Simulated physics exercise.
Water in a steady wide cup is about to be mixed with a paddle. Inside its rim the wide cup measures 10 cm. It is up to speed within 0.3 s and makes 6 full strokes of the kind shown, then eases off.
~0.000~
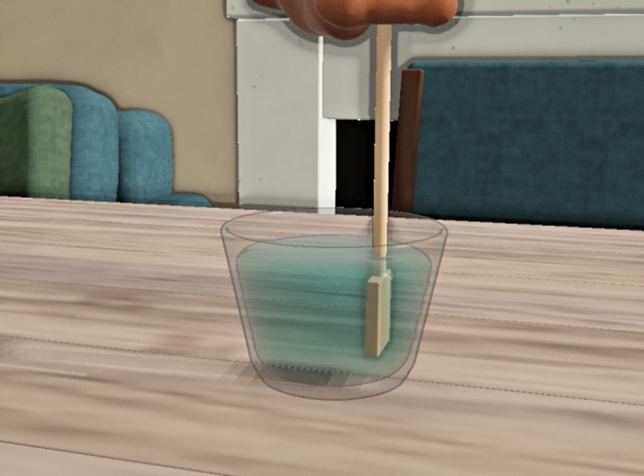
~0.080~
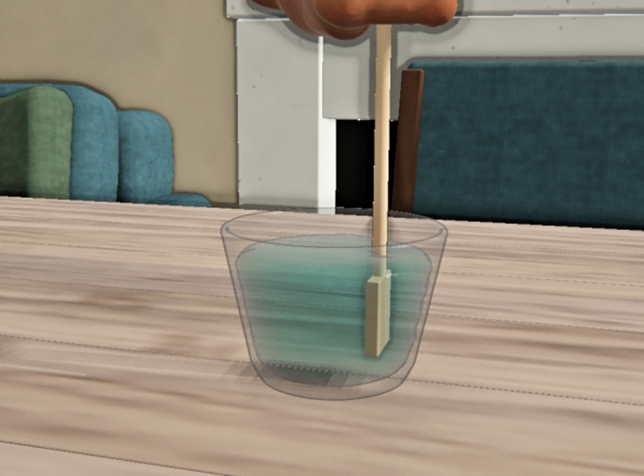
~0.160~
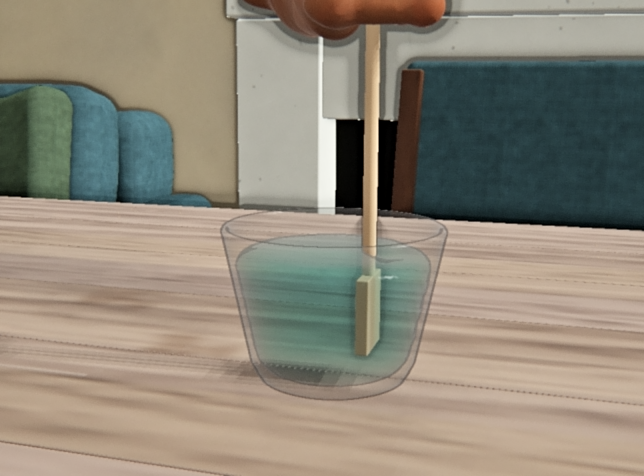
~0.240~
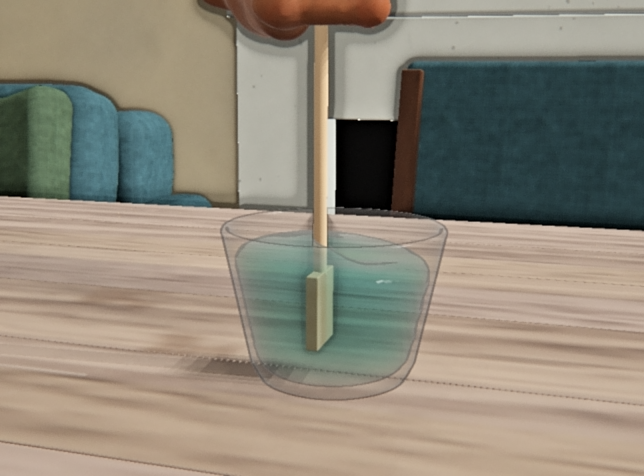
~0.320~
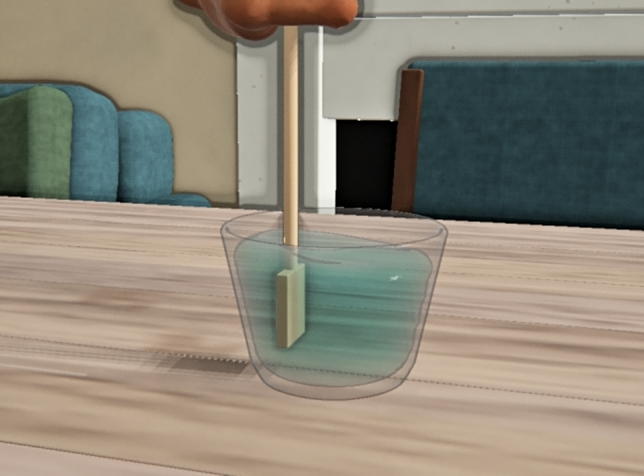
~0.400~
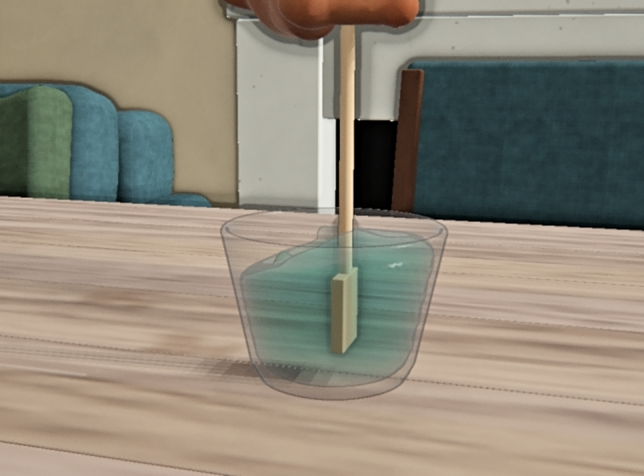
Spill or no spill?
The wide cup loses some.
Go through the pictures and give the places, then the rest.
In the first picture, the stem is at (383, 76); surface from (241, 247) to (433, 262); the rim runs from (232, 225) to (444, 237).
In the second picture, the stem is at (383, 76); surface from (240, 247) to (433, 262).
In the third picture, the stem is at (372, 76); surface from (241, 248) to (432, 264).
In the fourth picture, the stem is at (321, 76); surface from (241, 242) to (430, 267).
In the fifth picture, the stem is at (291, 76); surface from (239, 237) to (433, 258).
In the sixth picture, the stem is at (347, 76); surface from (244, 264) to (436, 246).
Then, 0.86 s in, 3 ml is over the rim.
Then, 1.32 s in, 13 ml is over the rim.
Then, 1.78 s in, 18 ml is over the rim.
Then, 2.24 s in, 19 ml is over the rim.
Finally, 19 ml is over the rim.
